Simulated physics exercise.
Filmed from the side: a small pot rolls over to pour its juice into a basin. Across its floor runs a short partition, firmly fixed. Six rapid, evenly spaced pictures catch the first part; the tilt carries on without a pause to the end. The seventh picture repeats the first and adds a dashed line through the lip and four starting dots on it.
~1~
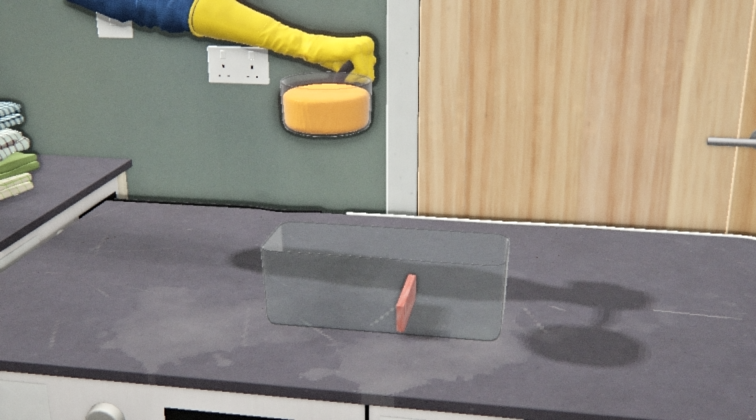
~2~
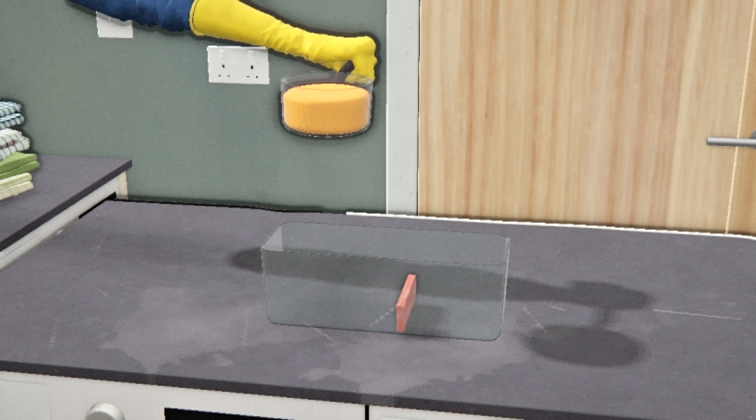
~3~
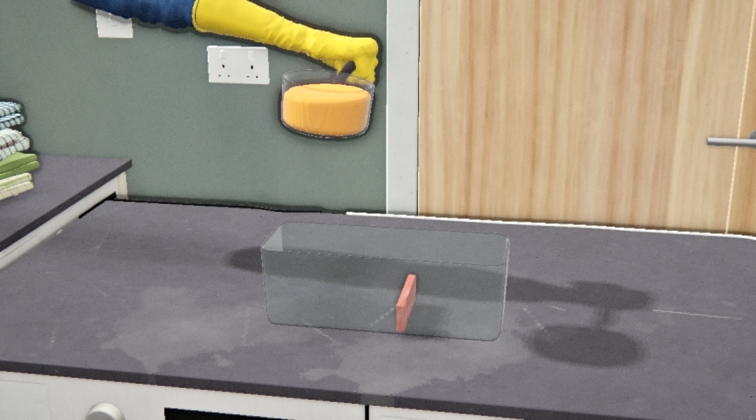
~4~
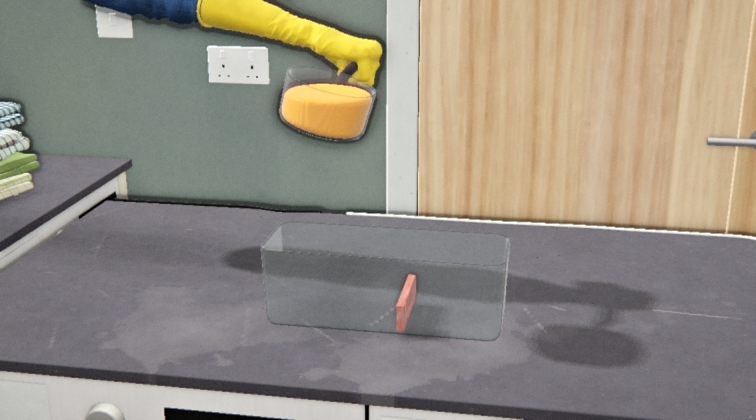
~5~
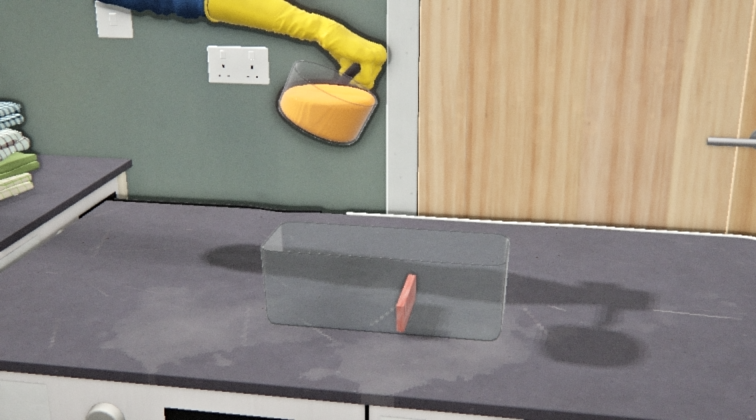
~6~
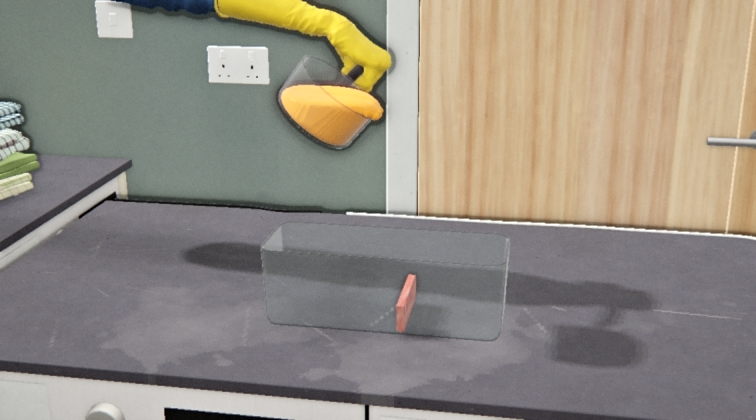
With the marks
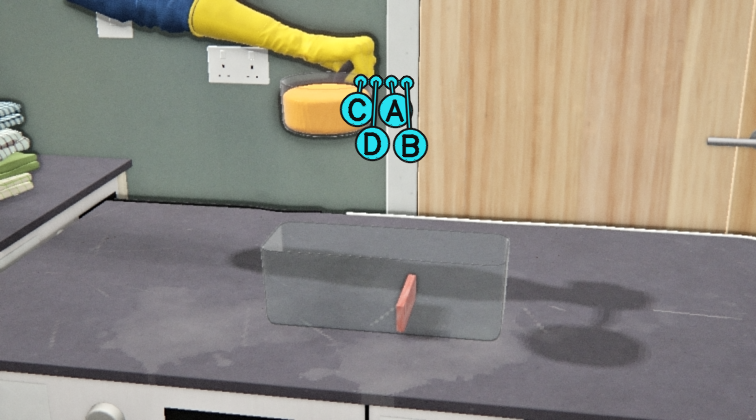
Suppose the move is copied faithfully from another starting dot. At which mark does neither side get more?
C beats the others.
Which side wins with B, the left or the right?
The right one.
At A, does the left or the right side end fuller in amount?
The right side.
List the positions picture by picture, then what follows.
In the first frame, upright, lip at (369, 81); basin from (267, 321) to (501, 339); top of the wall at (407, 290); nothing has left yet.
In the second frame, upright, lip at (369, 83); nothing has left yet.
In the third frame, tipped about 7°, lip at (371, 87); nothing has left yet.
In the fourth frame, tipped about 15°, lip at (373, 93); nothing has left yet.
In the fifth frame, tipped about 26°, lip at (375, 103); nothing has left yet.
In the sixth frame, tipped about 38°, lip at (374, 113); juice is over the lip, down to (378, 117).
In cyan, A at (391, 82); B at (406, 83); C at (360, 81); D at (376, 82).
Choosing A, about 20 % ends left of the wall and 77 % right of it; 3 % is lost outside.
Choosing B, about 12 % ends left of the wall and 85 % right of it.
Choosing C, about 47 % ends left of the wall and 51 % right of it.
Choosing D, about 30 % ends left of the wall and 68 % right of it.
